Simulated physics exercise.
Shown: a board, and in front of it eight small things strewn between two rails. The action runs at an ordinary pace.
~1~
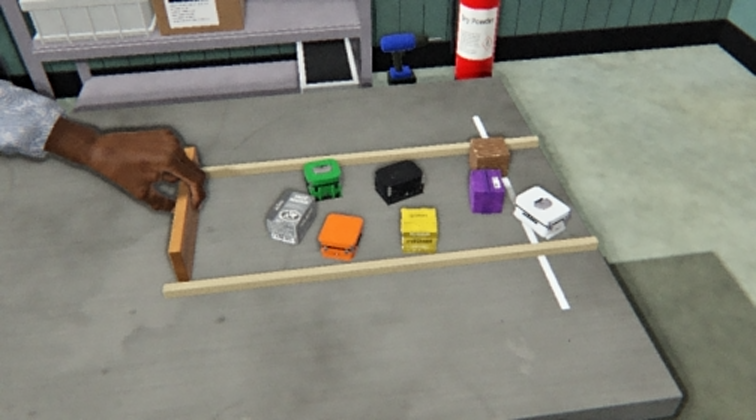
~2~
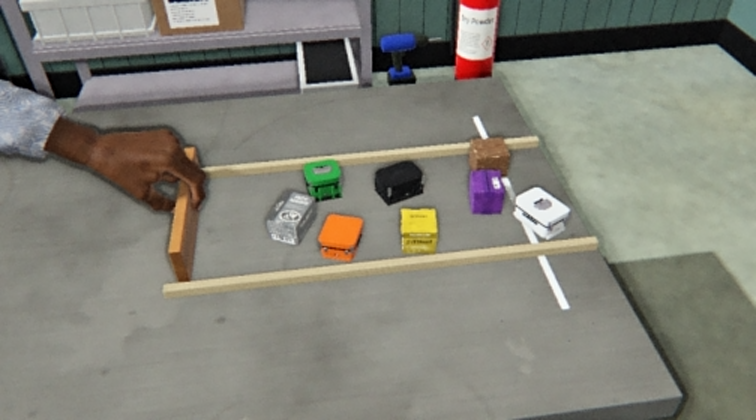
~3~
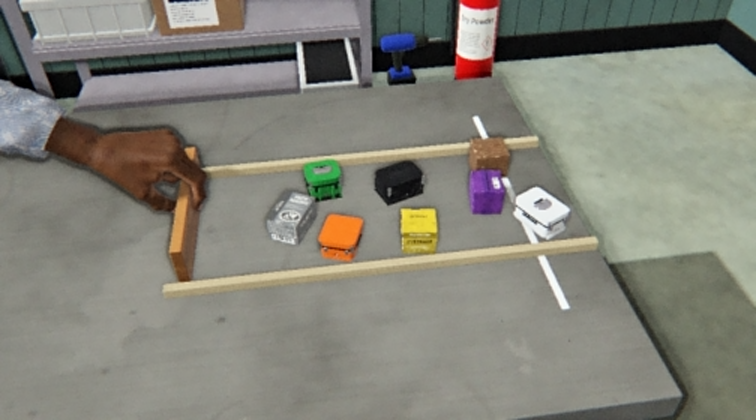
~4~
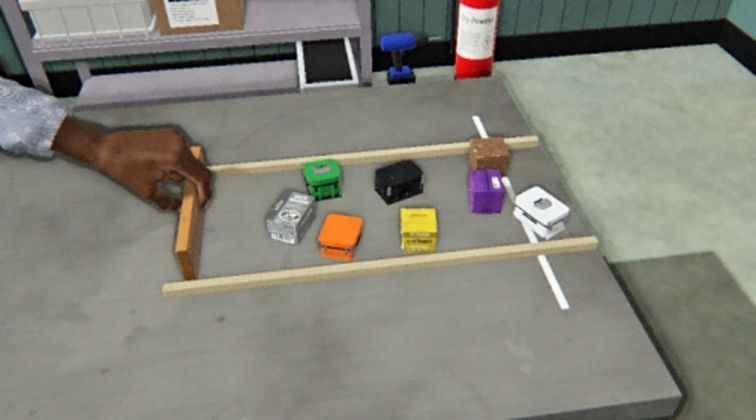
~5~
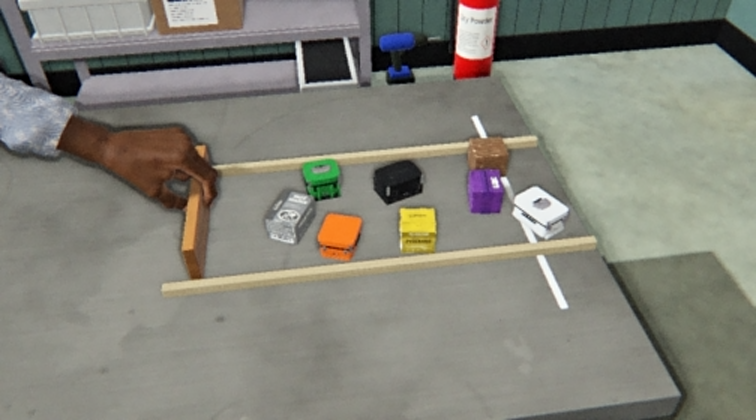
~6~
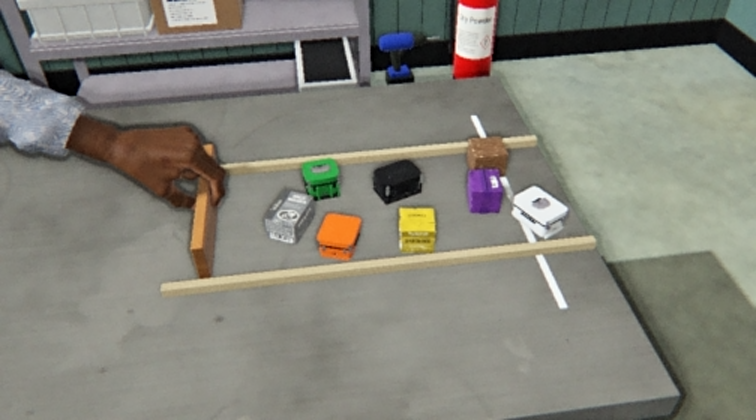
A dark-skinned hand in a patterned sleeve grips an upright orange-brown board on a grey workbench seen from above at an angle, and in front of it eight small things lie strewn between two pale rails. Grey, green, orange, black and yellow ones sit left and centre, with brown, purple and white ones near a white tape line at right. The hand slides the board slightly rightward, touching nothing, while the view stays almost still.
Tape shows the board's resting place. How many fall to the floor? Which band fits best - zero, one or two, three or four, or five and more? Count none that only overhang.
The band that fits is one or two.
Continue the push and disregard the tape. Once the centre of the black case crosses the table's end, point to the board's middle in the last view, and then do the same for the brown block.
The middle is at (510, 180) when it's the black case, and at (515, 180) when it's the brown block.
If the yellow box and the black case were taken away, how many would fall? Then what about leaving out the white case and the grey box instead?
Counts - first: 0, second: 1.
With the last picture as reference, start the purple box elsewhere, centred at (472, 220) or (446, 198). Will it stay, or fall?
The purple box goes down at the first spot and stays put at the second.
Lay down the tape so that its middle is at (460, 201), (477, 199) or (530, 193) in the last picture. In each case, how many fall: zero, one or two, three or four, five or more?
In order of the three spots, it's none at all, then none at all, then at least five.
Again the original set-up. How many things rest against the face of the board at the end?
It's 3.
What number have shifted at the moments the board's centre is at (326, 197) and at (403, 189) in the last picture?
At the first spot the count is 3, and at the second it is 6.
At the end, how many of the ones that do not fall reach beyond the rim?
The overhang total is 4.
Early on, none off yet; white case at rest near (539, 213); brown block at rest near (487, 158); purple box at rest near (484, 191).
A while later, none off yet; white case travelled about its own width near (567, 216); brown block travelled about its own width near (517, 151); purple box travelled about its own width near (524, 194).
Finally, the number that fall off is one or two; lost, white case.
